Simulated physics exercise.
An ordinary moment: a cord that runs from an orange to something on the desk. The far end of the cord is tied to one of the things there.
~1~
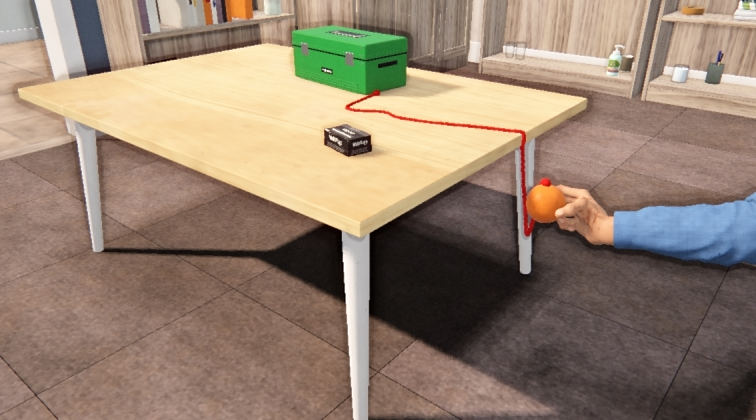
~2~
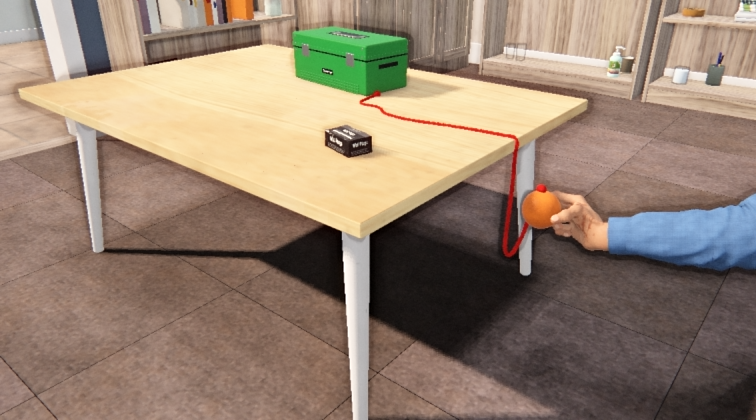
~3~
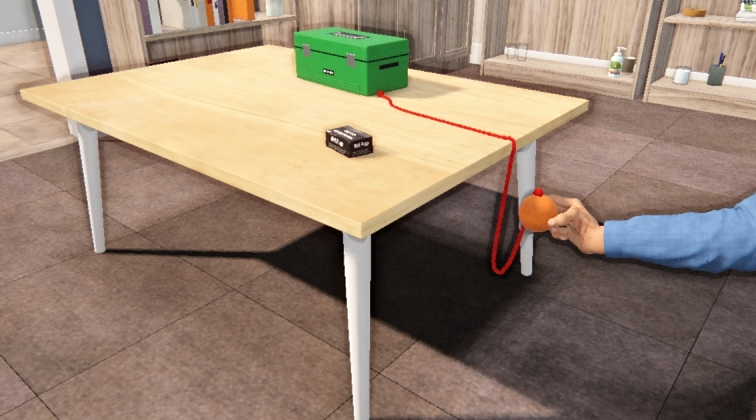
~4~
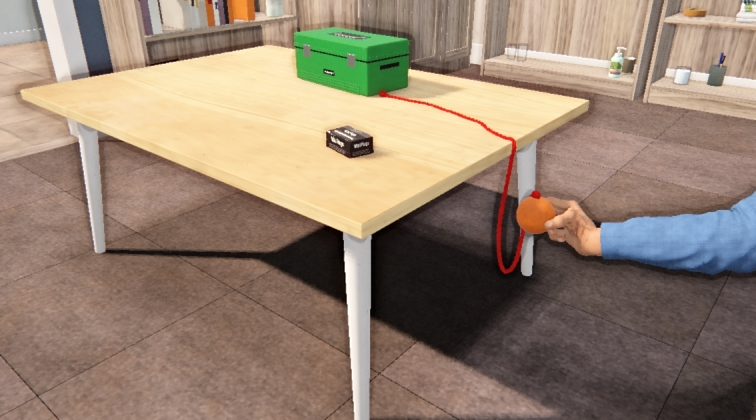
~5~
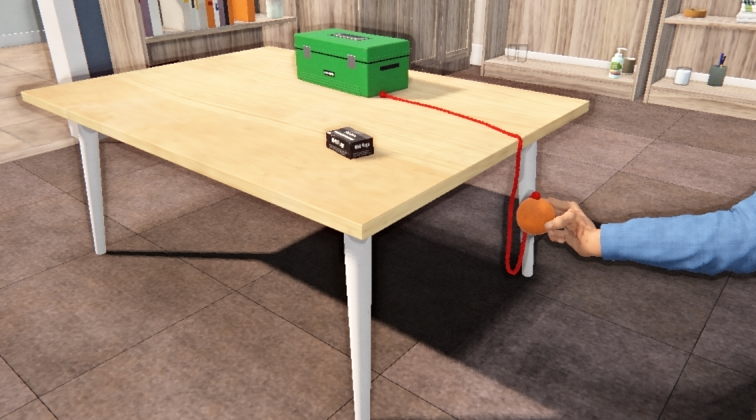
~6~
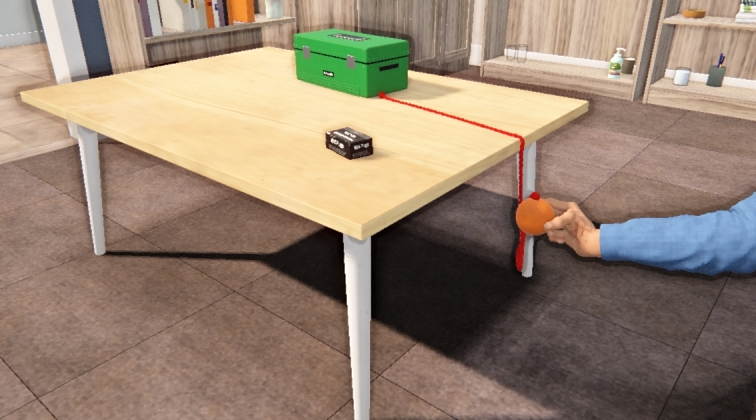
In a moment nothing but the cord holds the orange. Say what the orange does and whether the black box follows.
In the end the orange reaches the floor. The black box remains where it stands.
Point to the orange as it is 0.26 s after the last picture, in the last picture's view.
Near (524, 299).
Then, 0.26 s after the last picture, orange below the edge near (524, 299); toolbox unmoved; box unmoved.
Then, 0.76 s after the last picture, orange on the floor near (517, 349); toolbox unmoved; box unmoved.
At rest, orange on the floor near (517, 349); toolbox unmoved; box unmoved. The orange lands on the floor and the black box keeps its place.
